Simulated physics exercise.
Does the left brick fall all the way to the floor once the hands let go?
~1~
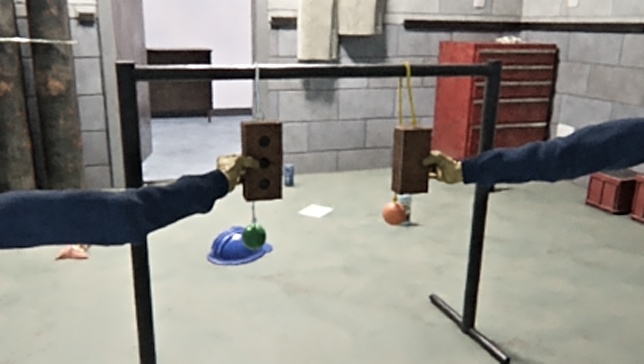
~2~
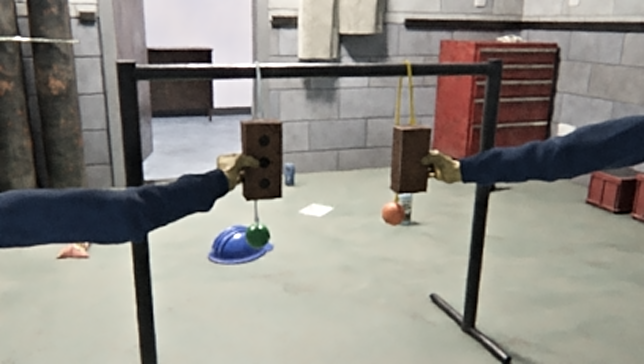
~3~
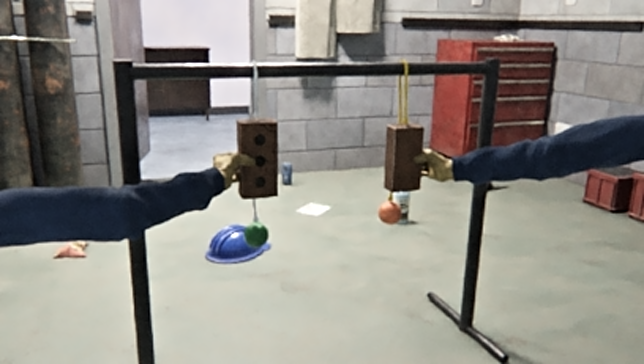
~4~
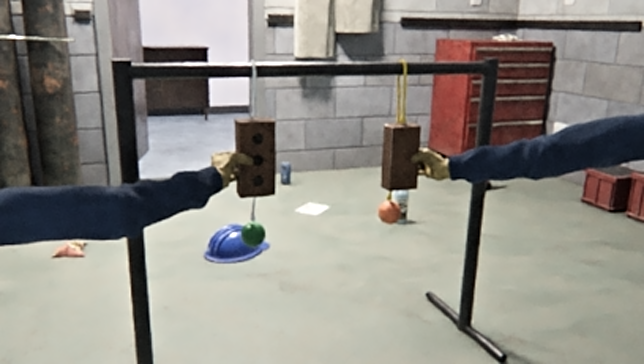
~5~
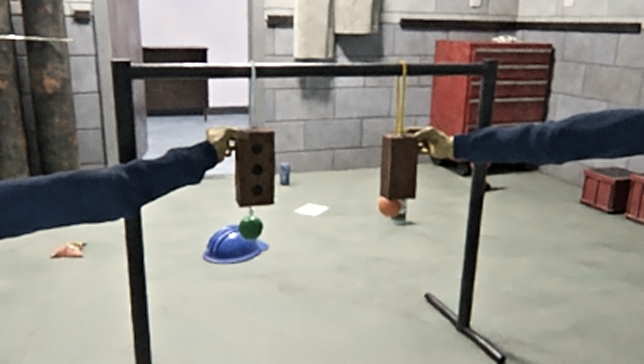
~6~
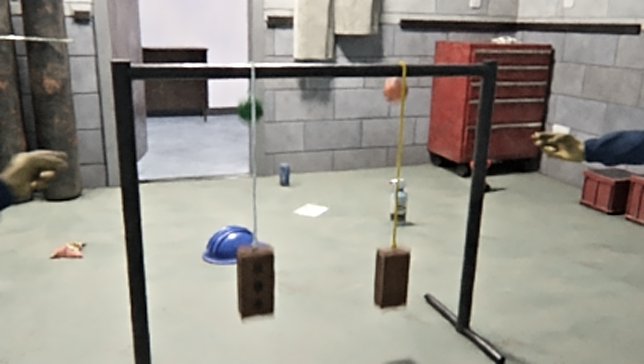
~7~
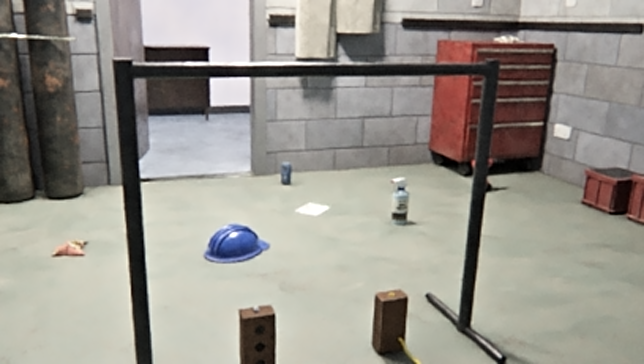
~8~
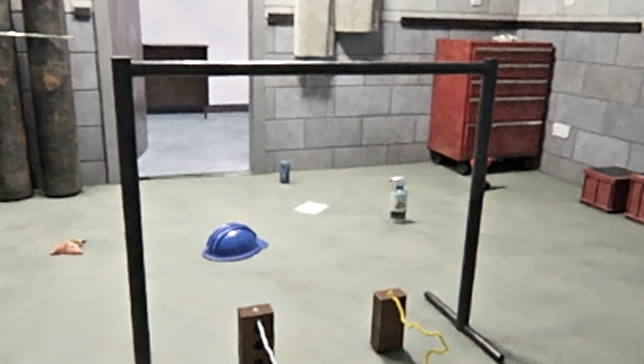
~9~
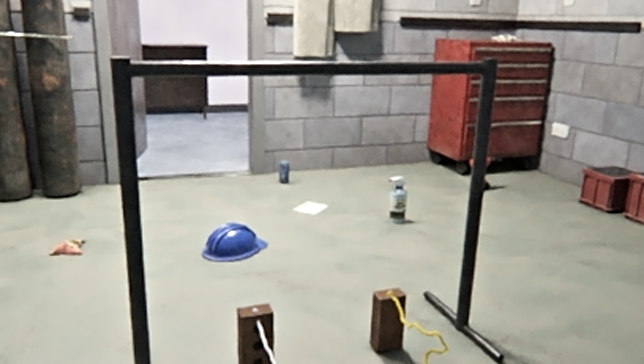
Yes, the left brick drops to the floor and pulls its white cord over and off the rail, and the right brick goes down to the floor as well.
